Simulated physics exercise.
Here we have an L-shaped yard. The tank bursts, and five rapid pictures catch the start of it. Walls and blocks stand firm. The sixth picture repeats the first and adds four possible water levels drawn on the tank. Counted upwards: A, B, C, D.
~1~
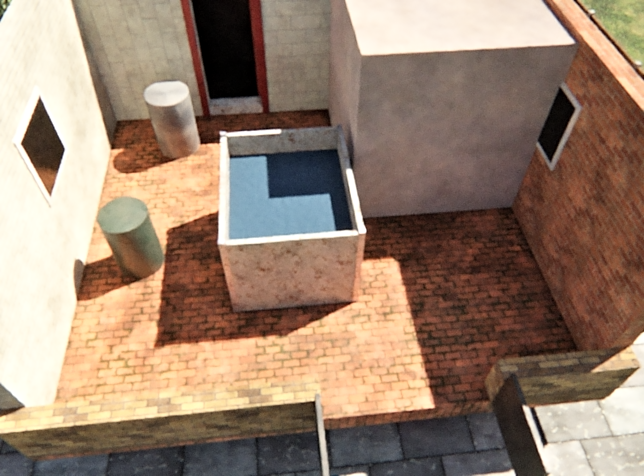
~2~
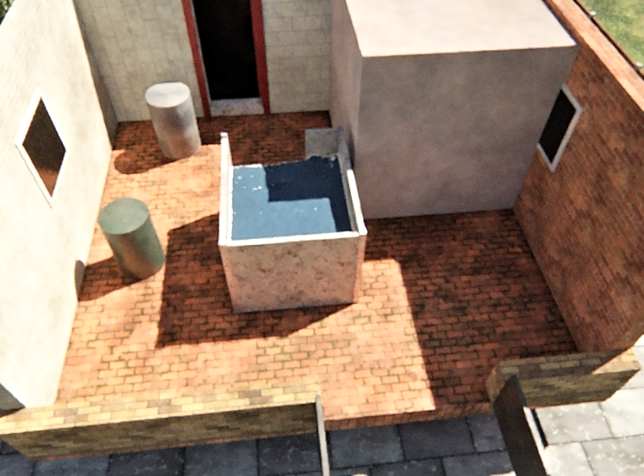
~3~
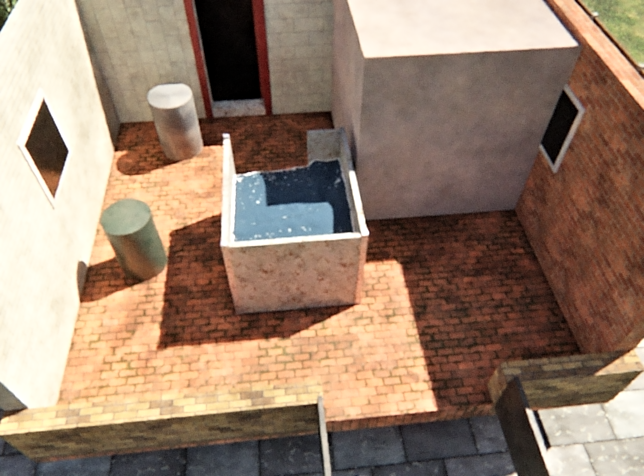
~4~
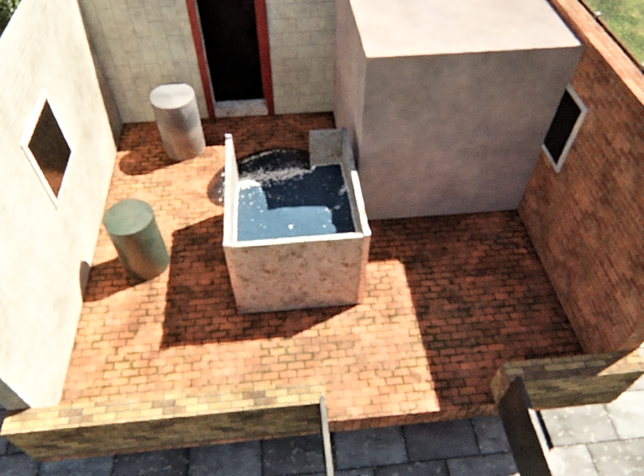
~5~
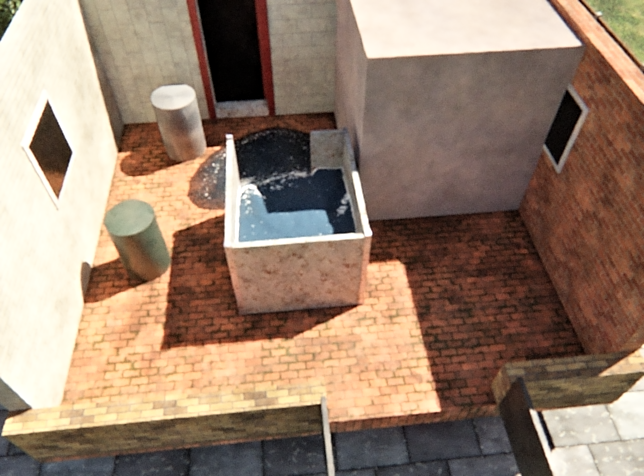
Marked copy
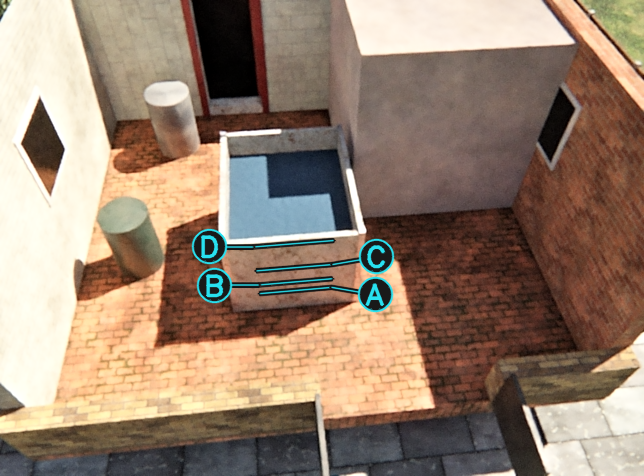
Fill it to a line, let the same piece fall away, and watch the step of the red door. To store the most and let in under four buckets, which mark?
That is mark A.
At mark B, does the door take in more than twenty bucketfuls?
No, less.
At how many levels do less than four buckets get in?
One.
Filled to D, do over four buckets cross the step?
Yes, it does.
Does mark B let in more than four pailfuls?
Yes.
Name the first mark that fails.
That would be B.
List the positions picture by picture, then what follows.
Water in the tank at rest, its middle at (288, 197); foot of the red doorway at (237, 114); open gate at (410, 366), in the first frame.
Water covers 1 % of the ground, its front hidden from here, in the second frame.
Water covers 4 % of the ground, its front hidden from here, in the third frame.
Water covers 9 % of the ground, its front hidden from here, in the fourth frame.
In the fifth frame, 15 % of the ground under water, visible out to (198, 179).
In cyan, A at (296, 290); B at (295, 281); C at (294, 267); D at (293, 243); from the bottom up A, B, C, D.
With A, a bucket or two gets in.
With B, about 8 bucketfuls get in.
With C, dozens of bucketfuls pour in.
With D, dozens of bucketfuls pour in.
